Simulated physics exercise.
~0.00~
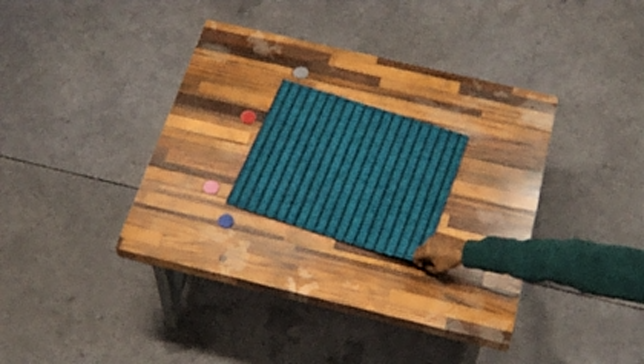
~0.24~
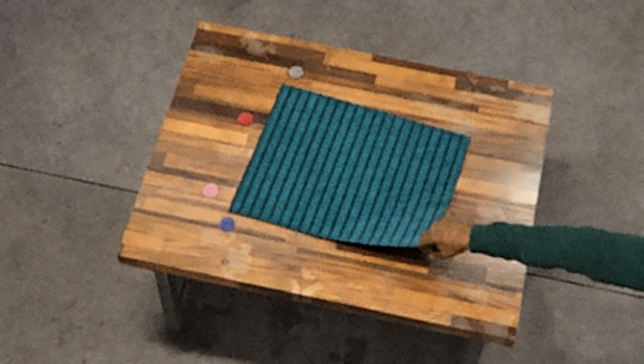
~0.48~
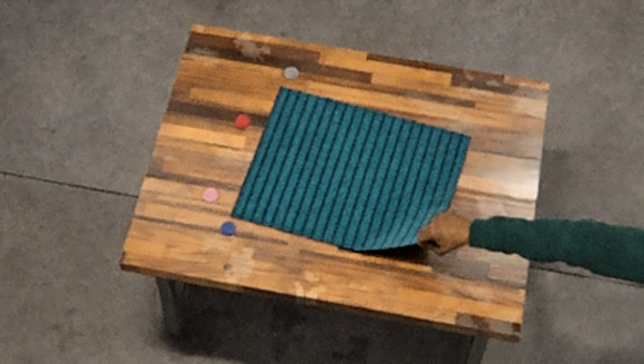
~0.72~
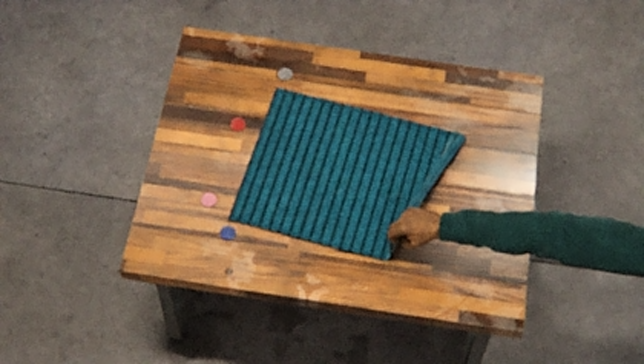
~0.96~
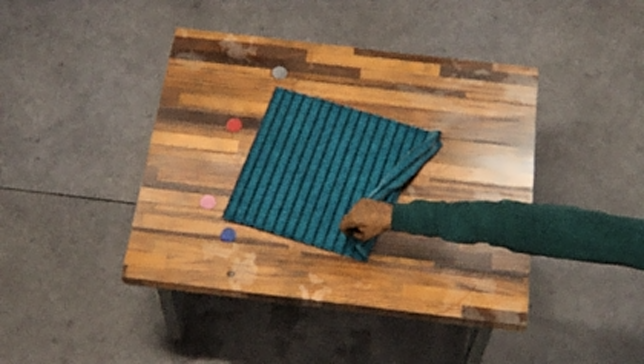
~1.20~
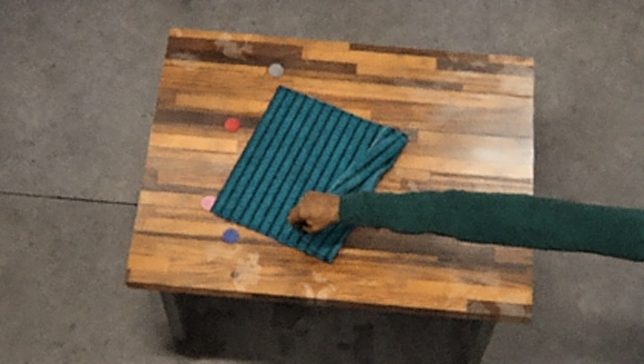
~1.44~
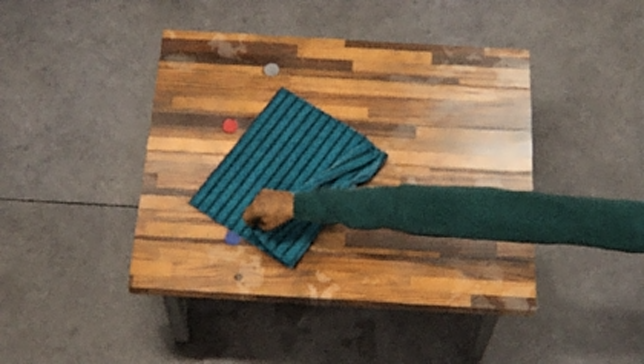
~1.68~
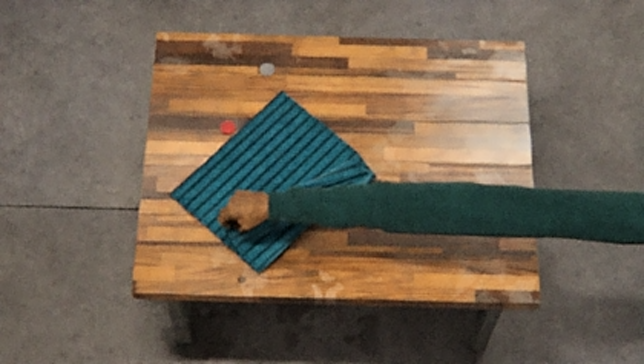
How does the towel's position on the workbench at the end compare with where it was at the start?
It starts spread flat around the middle of the workbench, to the right of the small discs. By the end it sits bunched farther left and slightly lower, over the spots where the pink and blue discs were.
